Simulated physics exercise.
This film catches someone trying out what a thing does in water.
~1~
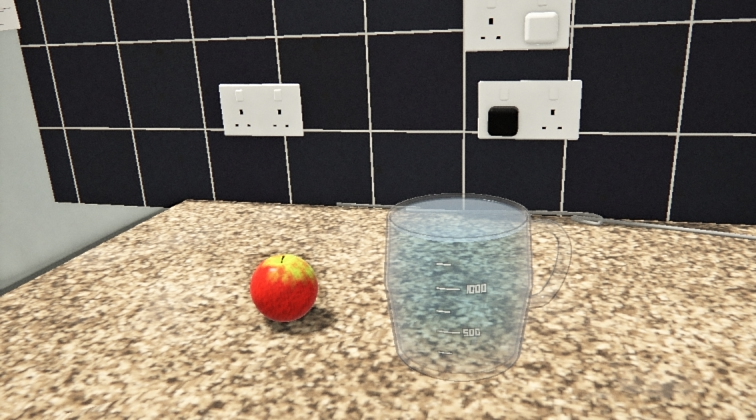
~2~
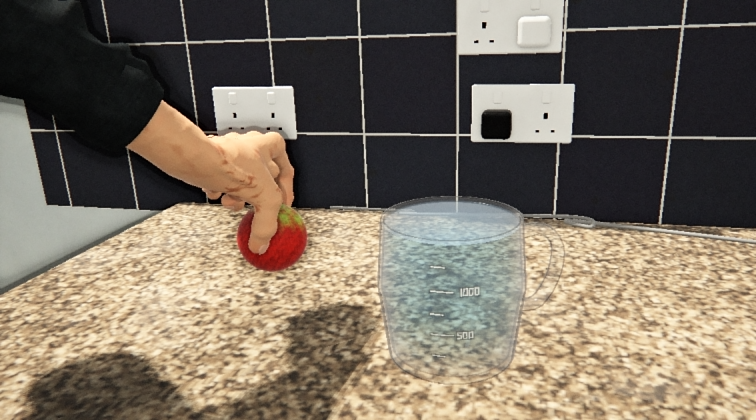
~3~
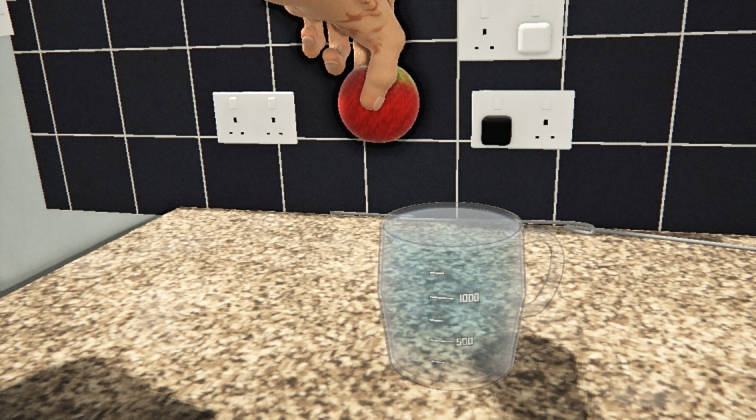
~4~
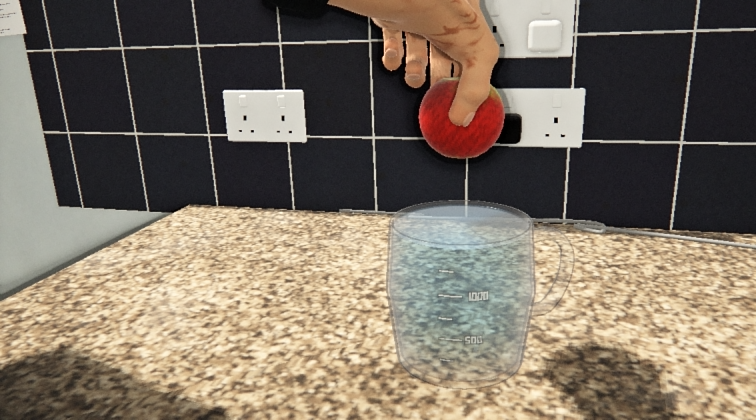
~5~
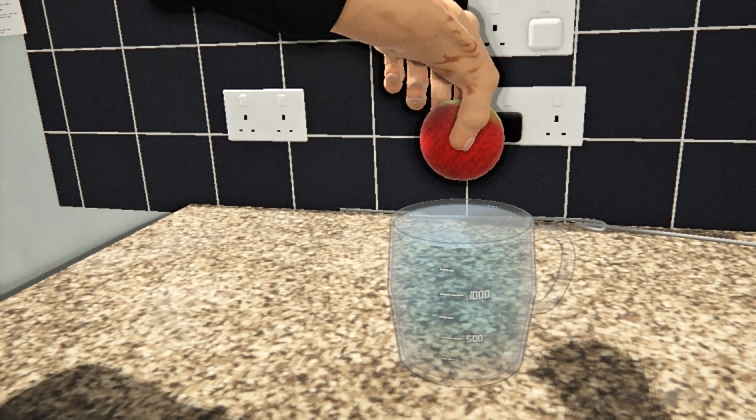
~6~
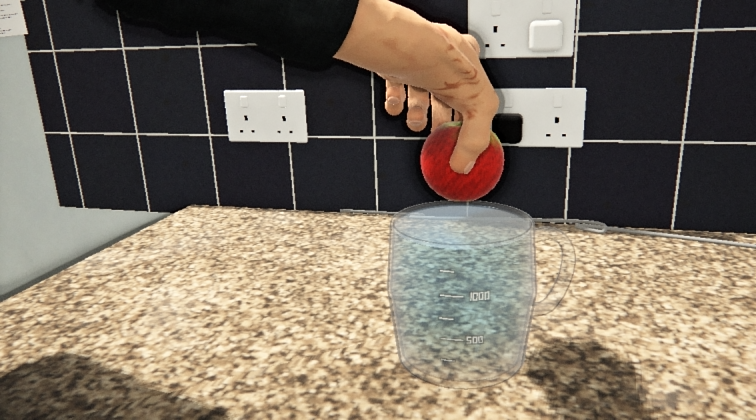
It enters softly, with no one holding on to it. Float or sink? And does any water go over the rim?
With the water, it stays up top; meanwhile the jug pours over the edge.
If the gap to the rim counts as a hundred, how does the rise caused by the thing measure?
I'd put it at 250 in a hundred.
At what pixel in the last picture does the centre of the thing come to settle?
(461, 237), more or less.
A moment on, the apple enters the water; the jug is full to the brim.
Further on, the apple comes up again; the jug is full to the brim; a puddle lies round it.
When it is over, the apple is afloat; the jug is full to the brim; a puddle lies round it.
